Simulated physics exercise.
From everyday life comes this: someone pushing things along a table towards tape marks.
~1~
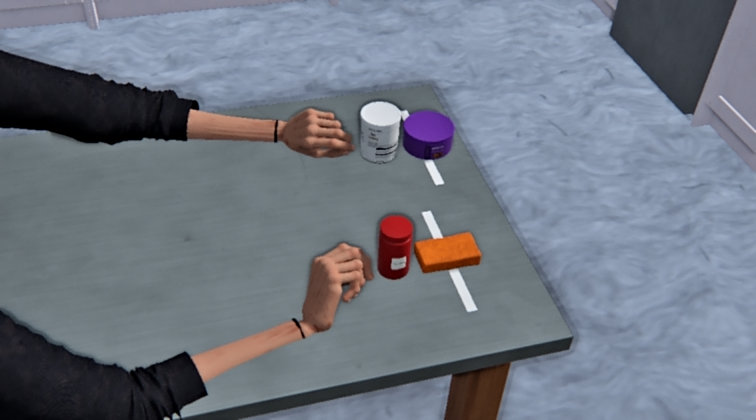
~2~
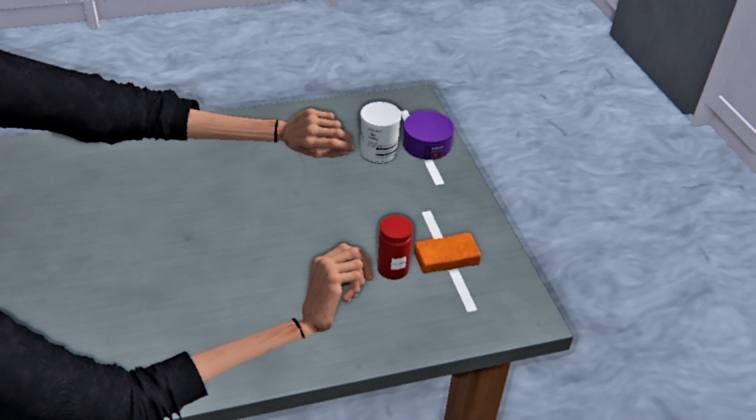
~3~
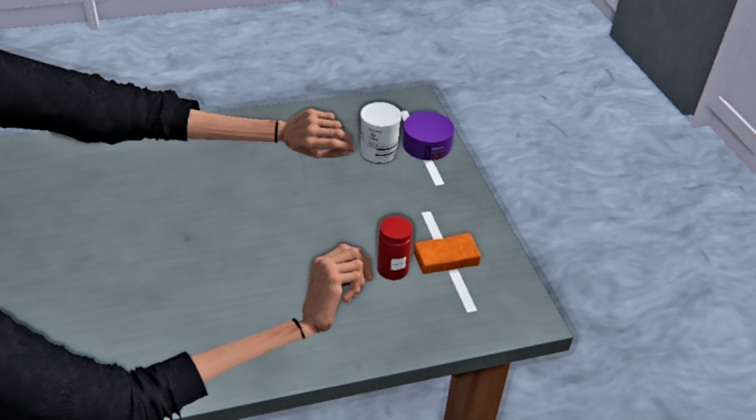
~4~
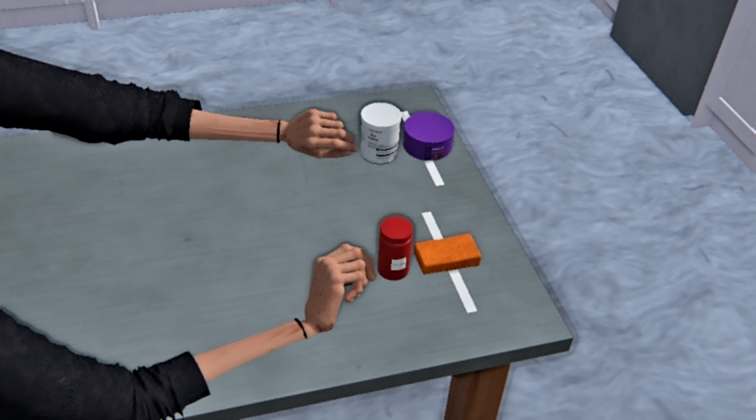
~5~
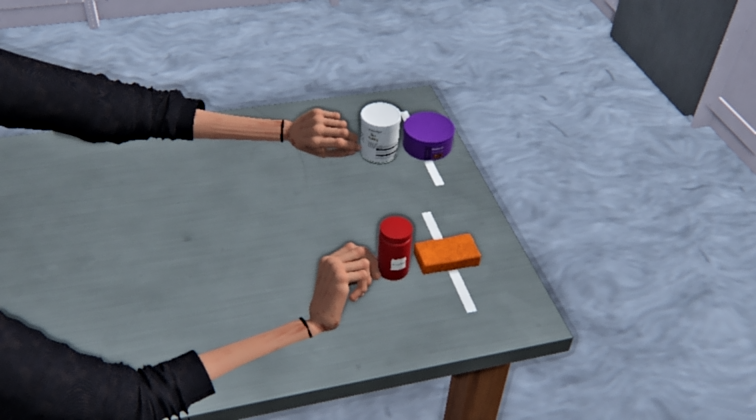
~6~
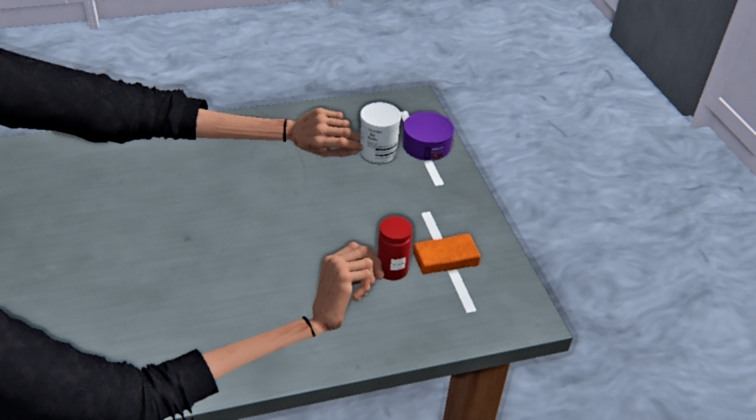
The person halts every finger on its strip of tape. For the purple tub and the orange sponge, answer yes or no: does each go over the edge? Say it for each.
Purple tub - yes; orange sponge - no.
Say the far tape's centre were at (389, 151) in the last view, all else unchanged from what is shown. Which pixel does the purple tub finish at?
(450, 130).
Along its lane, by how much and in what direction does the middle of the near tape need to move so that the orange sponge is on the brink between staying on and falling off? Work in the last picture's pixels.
Right, by around 16 pixels.
Then, 1.12 s past the last view, purple tub leaning 14° off how it started near (475, 132); orange sponge travelled about its own width near (497, 245).
Then, 1.46 s past the last view, purple tub in the air near (494, 223); orange sponge travelled about its own width near (511, 243).
Then, 1.74 s past the last view, purple tub come down near (446, 341); orange sponge travelled about its own width near (511, 243).
Finally, the purple tub drops to the floor, near (389, 368); the orange sponge is still on the table, near (511, 243).
